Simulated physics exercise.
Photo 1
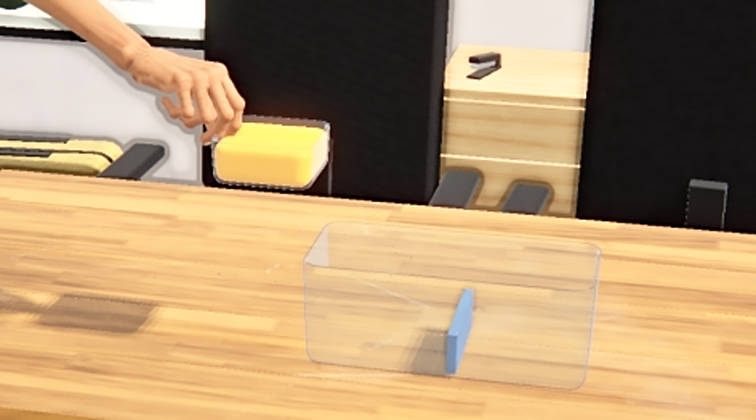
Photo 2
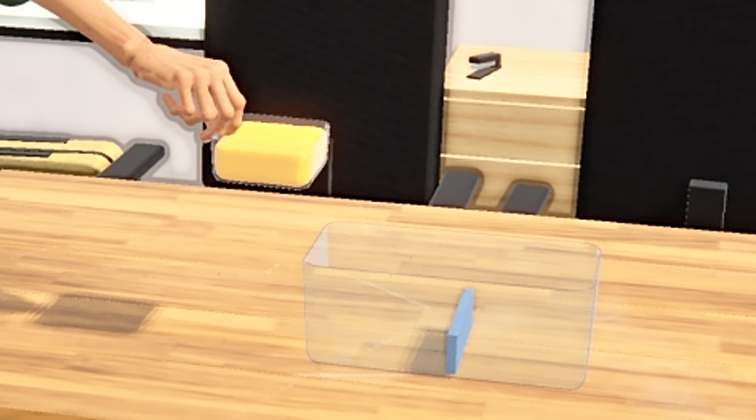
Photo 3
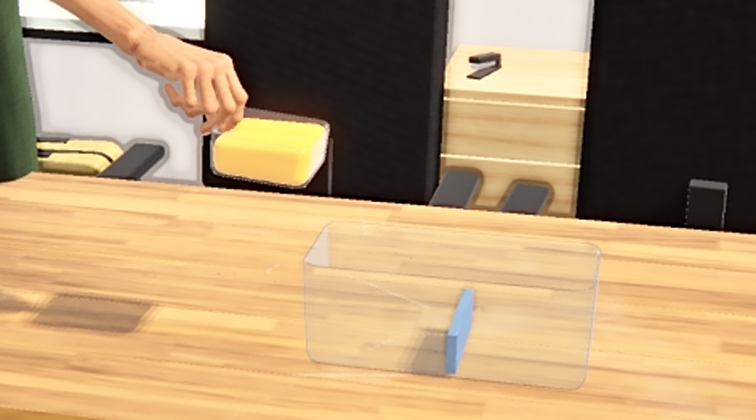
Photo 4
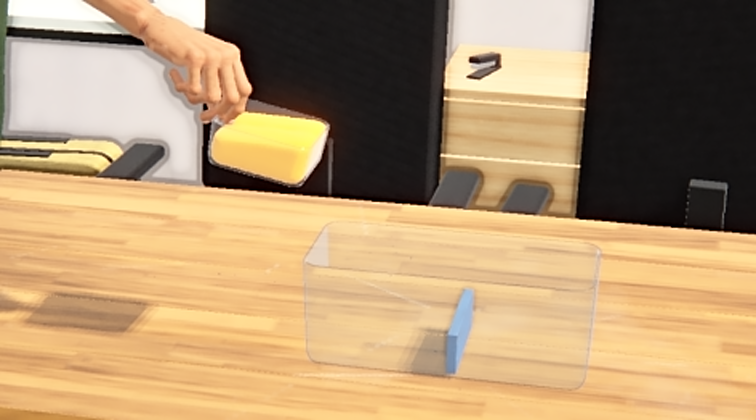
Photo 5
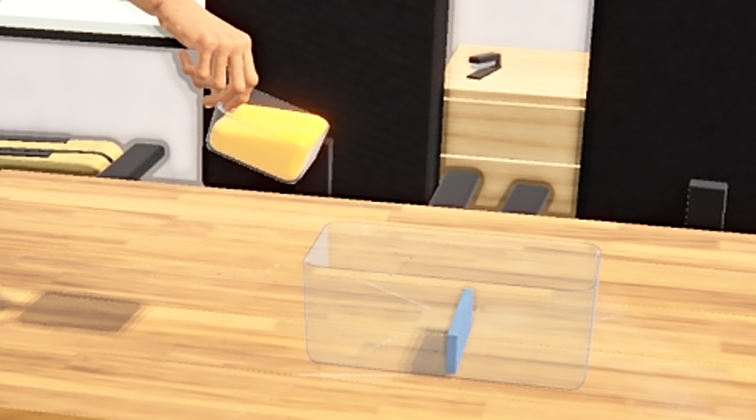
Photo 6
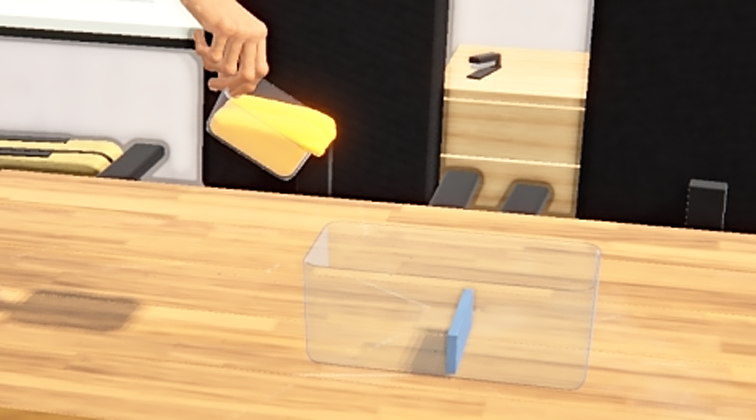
A hand holds a small clear container of glowing yellow-orange juice above the left side of a pale wooden counter, seen from slightly above by a still camera. A long, transparent basin with a low blue wall across its floor sits right of centre, before dark panels and wooden drawers. The hand shifts rightward, tilting the container gradually to the right, and the juice slants and bulges over its right rim.
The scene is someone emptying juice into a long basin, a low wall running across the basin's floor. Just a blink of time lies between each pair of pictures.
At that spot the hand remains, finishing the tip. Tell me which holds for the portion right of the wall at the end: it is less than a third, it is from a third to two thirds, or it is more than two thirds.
Seems the share right of the wall never gets to a third.
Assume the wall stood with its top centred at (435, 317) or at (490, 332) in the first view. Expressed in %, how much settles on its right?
Note - case one near 15 %, case two near 20 %.
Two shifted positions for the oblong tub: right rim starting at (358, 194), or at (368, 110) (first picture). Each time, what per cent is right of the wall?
5 and 60 in a hundred.
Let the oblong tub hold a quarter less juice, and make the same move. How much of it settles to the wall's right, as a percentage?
5 per cent.
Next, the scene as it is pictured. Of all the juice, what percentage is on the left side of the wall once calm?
Roughly 95 percent of it.
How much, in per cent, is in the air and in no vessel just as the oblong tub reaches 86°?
Some 60 per cent, I'd say.
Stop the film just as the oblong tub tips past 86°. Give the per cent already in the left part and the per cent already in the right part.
Left part 25 %; right part 0 %.
A moment on, the oblong tub is tipped on its side and 18 per cent is still to pour, 24 is left of the wall and 0 right of it.
Next, the oblong tub is tipped on its side and 3 per cent is still to pour, 88 is left of the wall and 1 right of it.
Then the oblong tub is tipped on its side and 0 per cent is still to pour, 93 is left of the wall and 4 right of it.
Later the oblong tub is tipped on its side and 0 per cent is still to pour, 94 is left of the wall and 4 right of it.
Finally, 94 per cent lies left of the wall, 4 right of it and 2 outside.
